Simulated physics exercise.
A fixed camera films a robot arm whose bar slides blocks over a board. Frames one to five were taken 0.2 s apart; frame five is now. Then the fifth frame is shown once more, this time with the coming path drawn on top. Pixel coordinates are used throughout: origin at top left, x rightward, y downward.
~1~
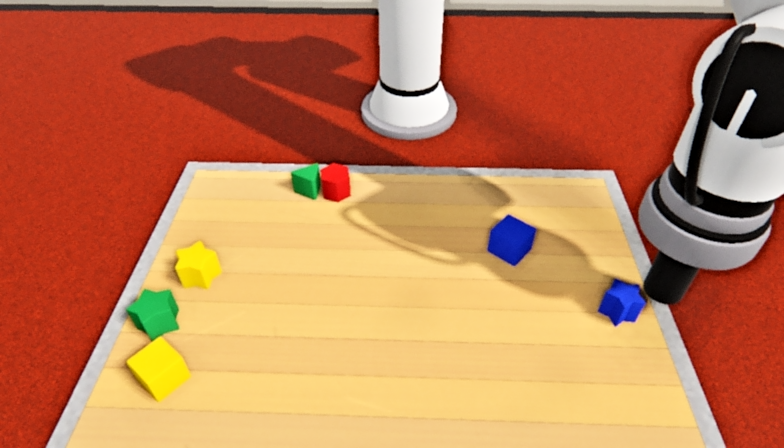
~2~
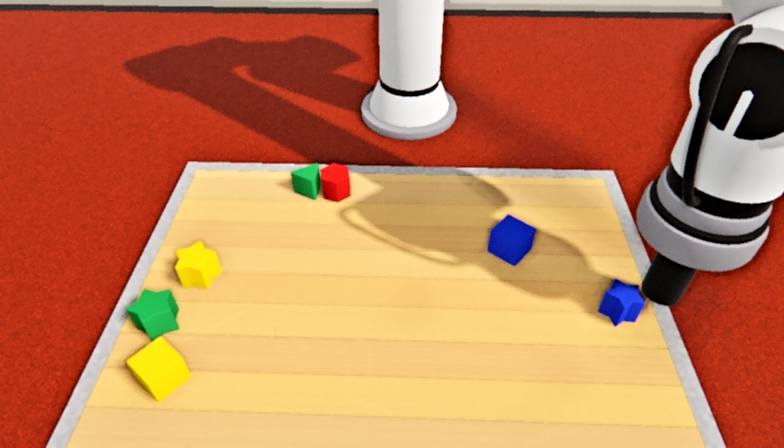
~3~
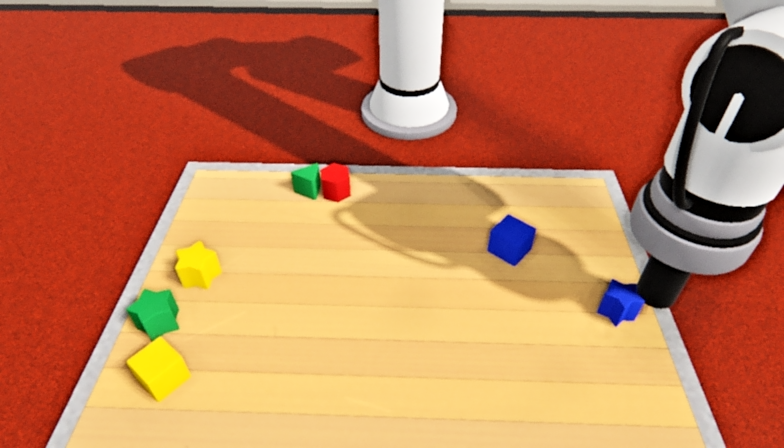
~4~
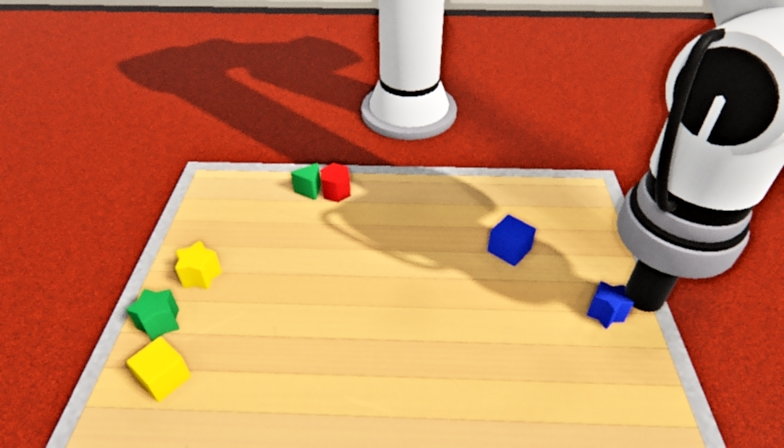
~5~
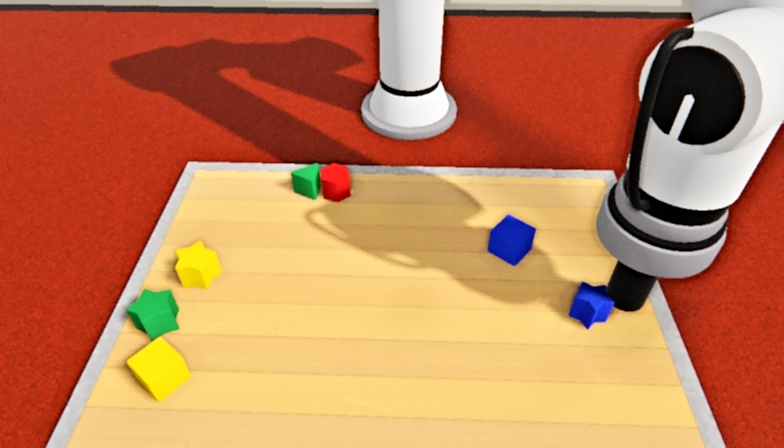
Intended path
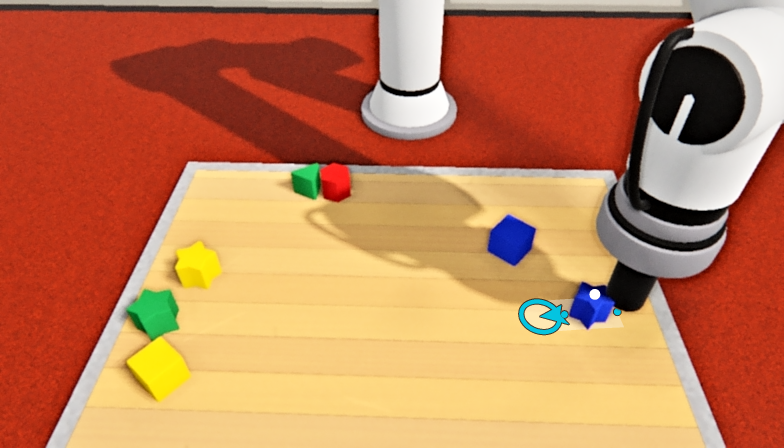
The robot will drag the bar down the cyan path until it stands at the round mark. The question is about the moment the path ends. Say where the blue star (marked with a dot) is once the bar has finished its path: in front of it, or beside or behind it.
The bar still has it in front.
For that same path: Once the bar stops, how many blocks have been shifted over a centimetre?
My count: 1.
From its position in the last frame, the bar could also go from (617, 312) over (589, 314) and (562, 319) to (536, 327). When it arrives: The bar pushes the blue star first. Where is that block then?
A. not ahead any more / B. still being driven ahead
B
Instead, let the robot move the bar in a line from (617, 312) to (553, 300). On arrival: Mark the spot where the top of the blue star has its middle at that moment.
The blue star ends near (533, 291).
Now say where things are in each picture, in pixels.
The first frame shows bar tip at (662, 290); block tops, blue square at (514, 229); blue star at (626, 292).
The second frame shows bar at (661, 291); blocks unchanged.
The third frame shows bar at (655, 294); blocks unchanged.
The fourth frame shows bar at (643, 297); blue star at (614, 294).
The fifth frame shows bar at (624, 297); blue square at (514, 229); blue star at (595, 294).
Path on the board, from (617, 312) directly to (540, 316); the dot is on the blue star.
What follows on the original path. Halfway along, bar at (583, 299); blue star at (553, 296).
At the end, bar at (545, 302); blue square in place; blue star at (514, 299).
